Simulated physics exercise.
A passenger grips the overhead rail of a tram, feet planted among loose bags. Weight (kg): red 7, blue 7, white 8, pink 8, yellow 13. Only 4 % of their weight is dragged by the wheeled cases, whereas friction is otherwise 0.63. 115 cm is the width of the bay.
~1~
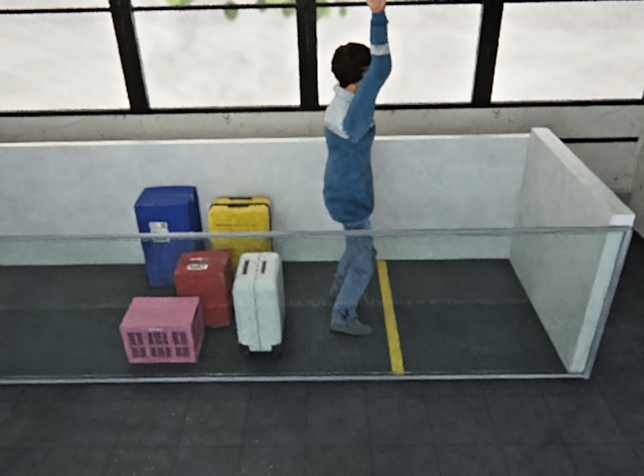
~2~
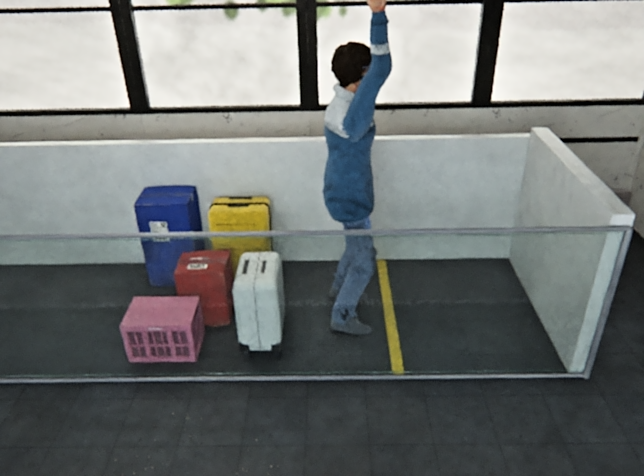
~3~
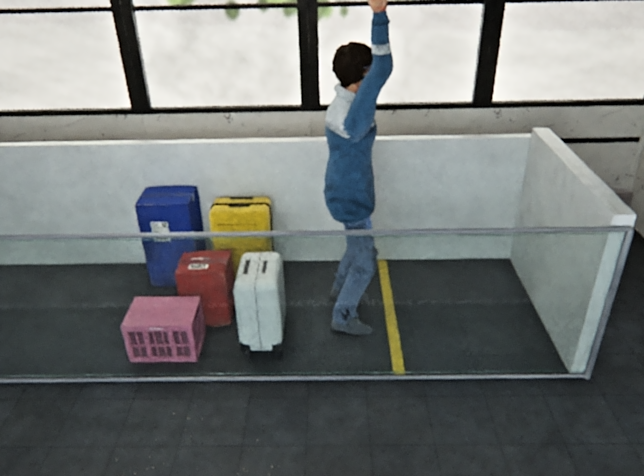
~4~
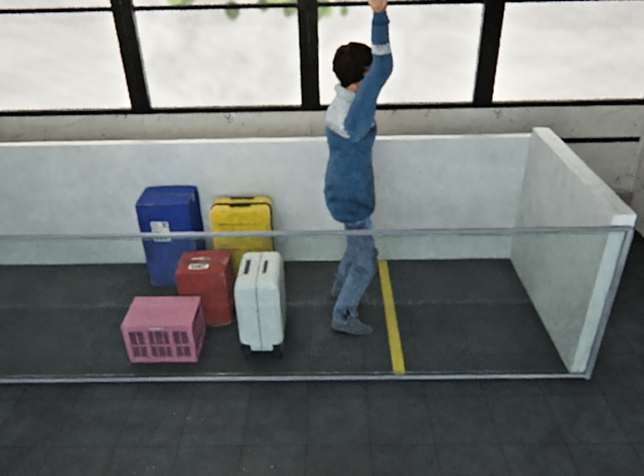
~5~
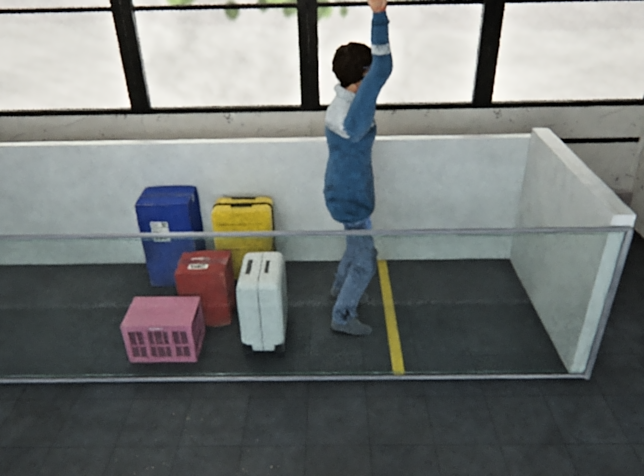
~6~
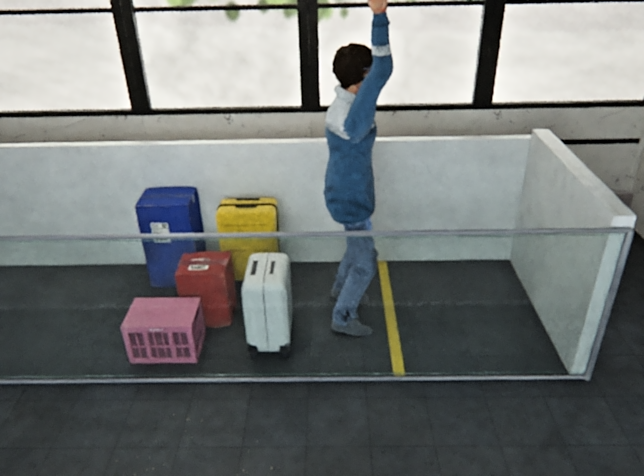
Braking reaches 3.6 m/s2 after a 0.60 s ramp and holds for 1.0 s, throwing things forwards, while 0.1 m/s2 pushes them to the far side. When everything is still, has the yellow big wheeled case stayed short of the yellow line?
It is left beyond the line.
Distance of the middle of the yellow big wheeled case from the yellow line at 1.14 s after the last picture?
About 70 cm past.
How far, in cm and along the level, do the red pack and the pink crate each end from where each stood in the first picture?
I'd put the red pack at roughly 0 and the pink crate at roughly 0.
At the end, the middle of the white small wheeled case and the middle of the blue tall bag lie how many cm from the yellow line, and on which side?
White small wheeled case past by 60 cm, blue tall bag short by 140 cm.
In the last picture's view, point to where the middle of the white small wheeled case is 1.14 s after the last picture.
Close to pixel (460, 317) in the final frame.
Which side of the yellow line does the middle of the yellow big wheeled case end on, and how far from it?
Some 70 cm past it.
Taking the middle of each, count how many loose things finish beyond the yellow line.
The number is 2.
Then, 0.24 s after the last picture the yellow big wheeled case is 73 cm short of the yellow line, tilted 0°, near (275, 242) in the last picture's view; the white small wheeled case 55 cm short of the yellow line, tilted 0°.
Then, 0.64 s after the last picture the yellow big wheeled case is 7 cm short of the yellow line, tilted 0°, near (376, 239) in the last picture's view.
Then, 1.14 s after the last picture the yellow big wheeled case is 71 cm past the yellow line, tilted 0°, near (493, 235) in the last picture's view.
At rest, red pack stops short of the yellow line; blue tall bag stops short of the yellow line; white small wheeled case crosses the yellow line; pink crate stops short of the yellow line; yellow big wheeled case crosses the yellow line.
